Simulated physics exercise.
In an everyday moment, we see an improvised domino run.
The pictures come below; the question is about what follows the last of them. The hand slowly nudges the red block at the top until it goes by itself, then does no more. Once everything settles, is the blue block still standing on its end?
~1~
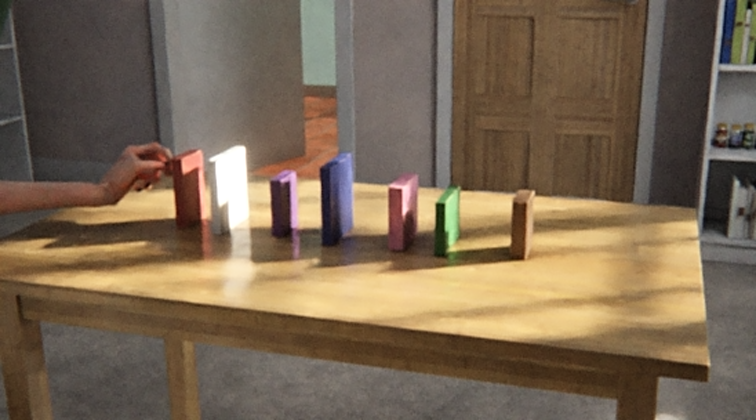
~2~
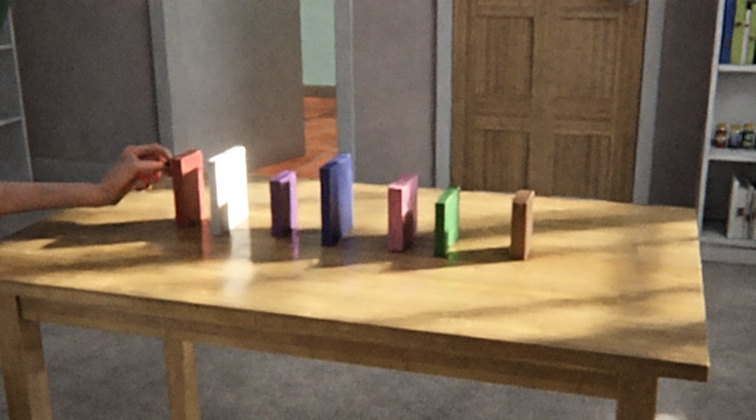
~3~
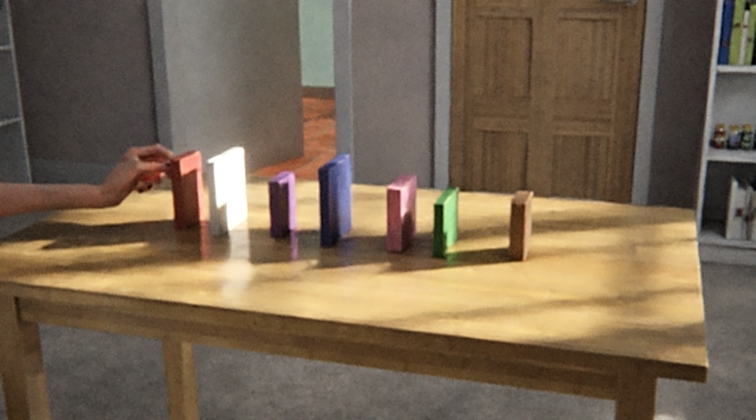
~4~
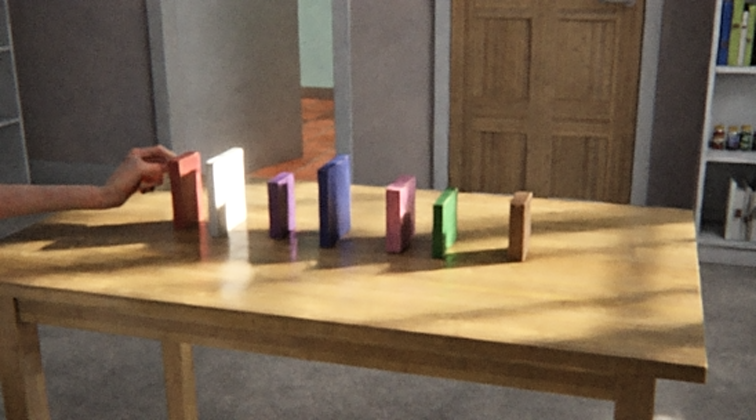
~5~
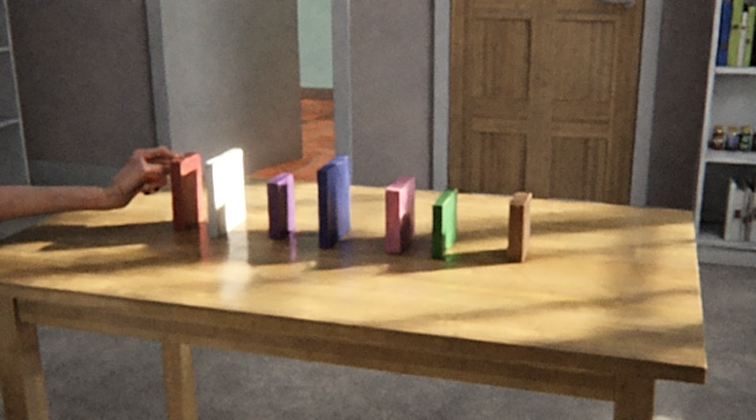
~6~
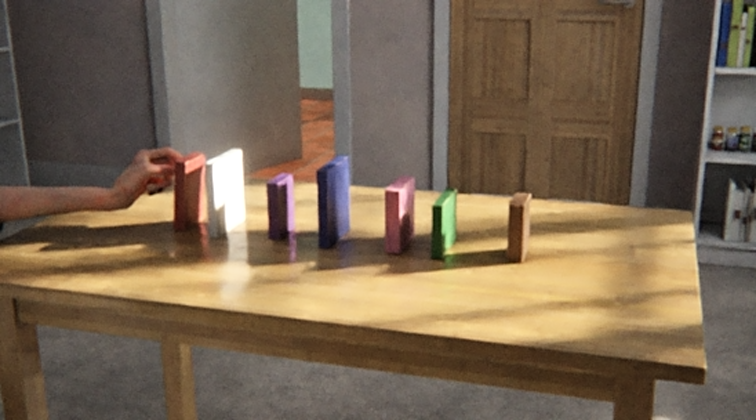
No, I expect it to keel over.
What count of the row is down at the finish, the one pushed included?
6.
Then, 0.50 s later than the last frame, red block 59° over; white block tilted by 40°.
Then, 0.80 s later than the last frame, red block 77° over; blue block tilted by 44° near (363, 211); white block on its side; purple block tilted by 74°.
Then, 1.00 s later than the last frame, red block 78° over; blue block tilted by 75° near (376, 227); white block on its side; purple block on its side.
When it is over, lying over on the table, purple block, green board, blue block, white block and pink block. End places, in pixels of the last picture, blue block near (377, 230).
